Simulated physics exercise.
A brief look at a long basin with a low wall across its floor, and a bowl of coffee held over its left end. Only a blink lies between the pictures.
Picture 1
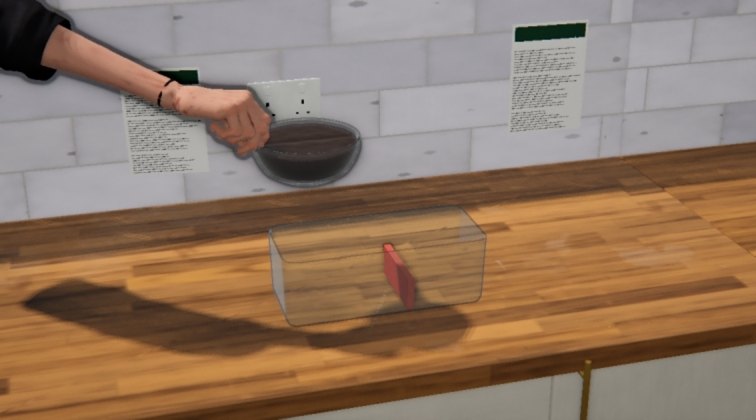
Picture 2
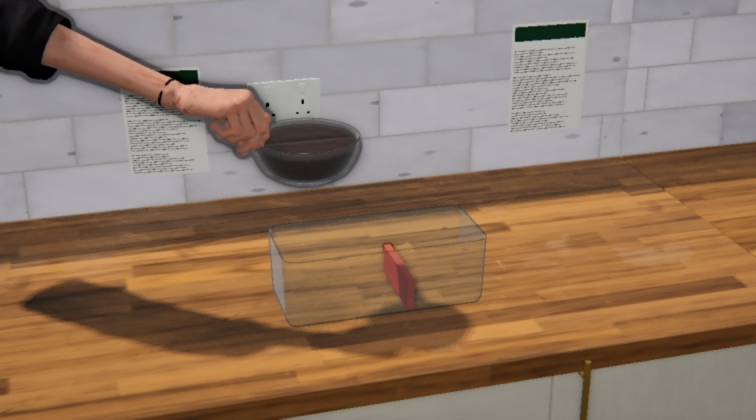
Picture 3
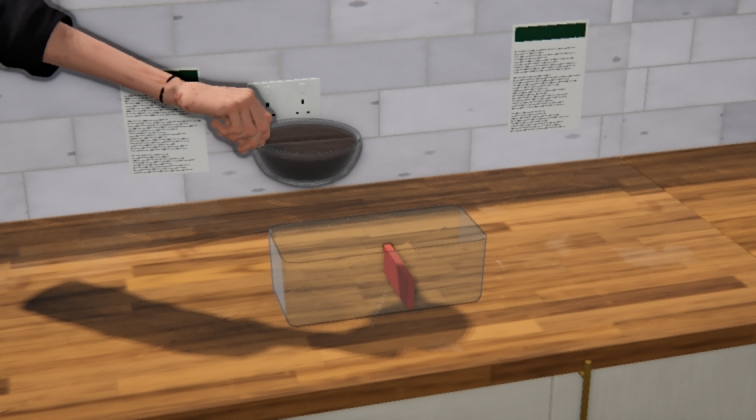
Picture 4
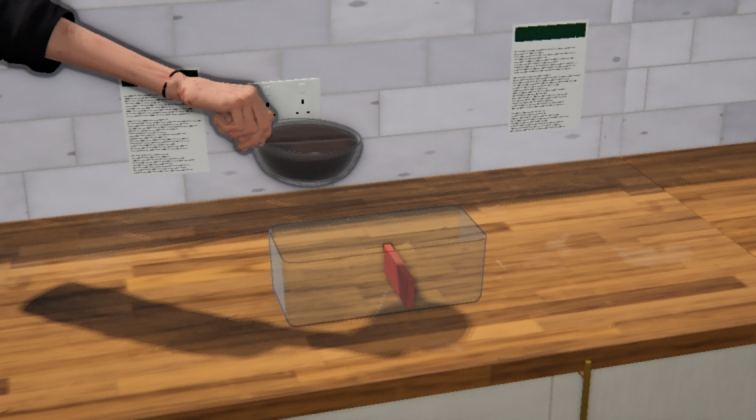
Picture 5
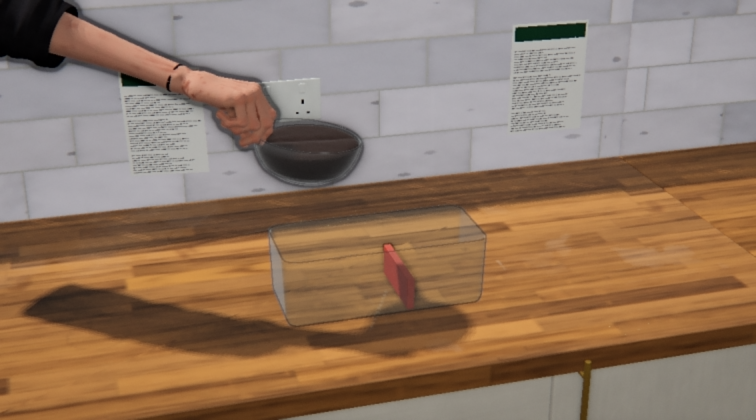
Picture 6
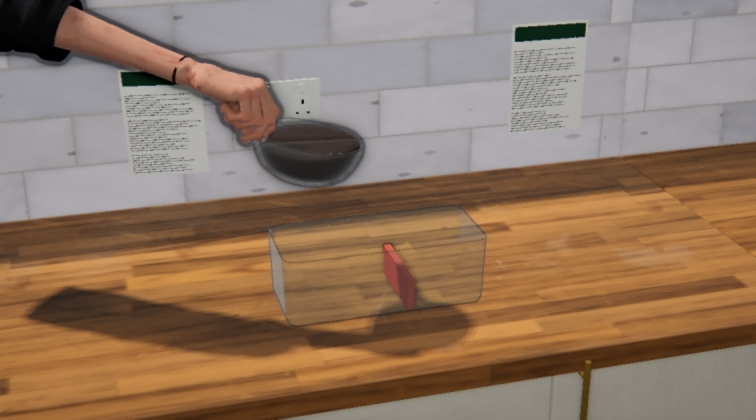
A hand held a glass bowl of dark coffee above the left part of a long clear basin with a low red wall inside, then slowly tilted the bowl slightly to the right.
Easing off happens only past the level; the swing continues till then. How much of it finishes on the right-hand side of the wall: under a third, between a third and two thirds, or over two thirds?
I predict a middling amount ends up right of the wall, one third up to two thirds.
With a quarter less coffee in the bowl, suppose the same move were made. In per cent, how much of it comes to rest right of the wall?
About 30 %.
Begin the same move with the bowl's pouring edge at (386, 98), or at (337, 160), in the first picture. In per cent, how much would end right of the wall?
You'd get around 80 per cent and then around 5 per cent.
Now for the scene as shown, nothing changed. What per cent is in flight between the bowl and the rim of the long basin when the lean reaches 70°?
That comes to near 40 percent.
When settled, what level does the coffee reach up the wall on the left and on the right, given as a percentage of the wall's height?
On the left roughly 30, on the right roughly 40.
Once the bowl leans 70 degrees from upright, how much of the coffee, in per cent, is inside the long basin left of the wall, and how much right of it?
Left: 10 %; right: 25 %.
A moment on, the bowl is tipped part way and 27 per cent is still to pour, 10 is left of the wall and 25 right of it.
Next, the bowl is tipped right over and 0 per cent is still to pour, 51 is left of the wall and 46 right of it.
Then the bowl is tipped right over and 0 per cent is still to pour, 52 is left of the wall and 47 right of it.
Later the bowl is tipped right over and 0 per cent is still to pour, 52 is left of the wall and 47 right of it.
At rest 52 per cent lies left of the wall, 47 right of it and 2 outside.
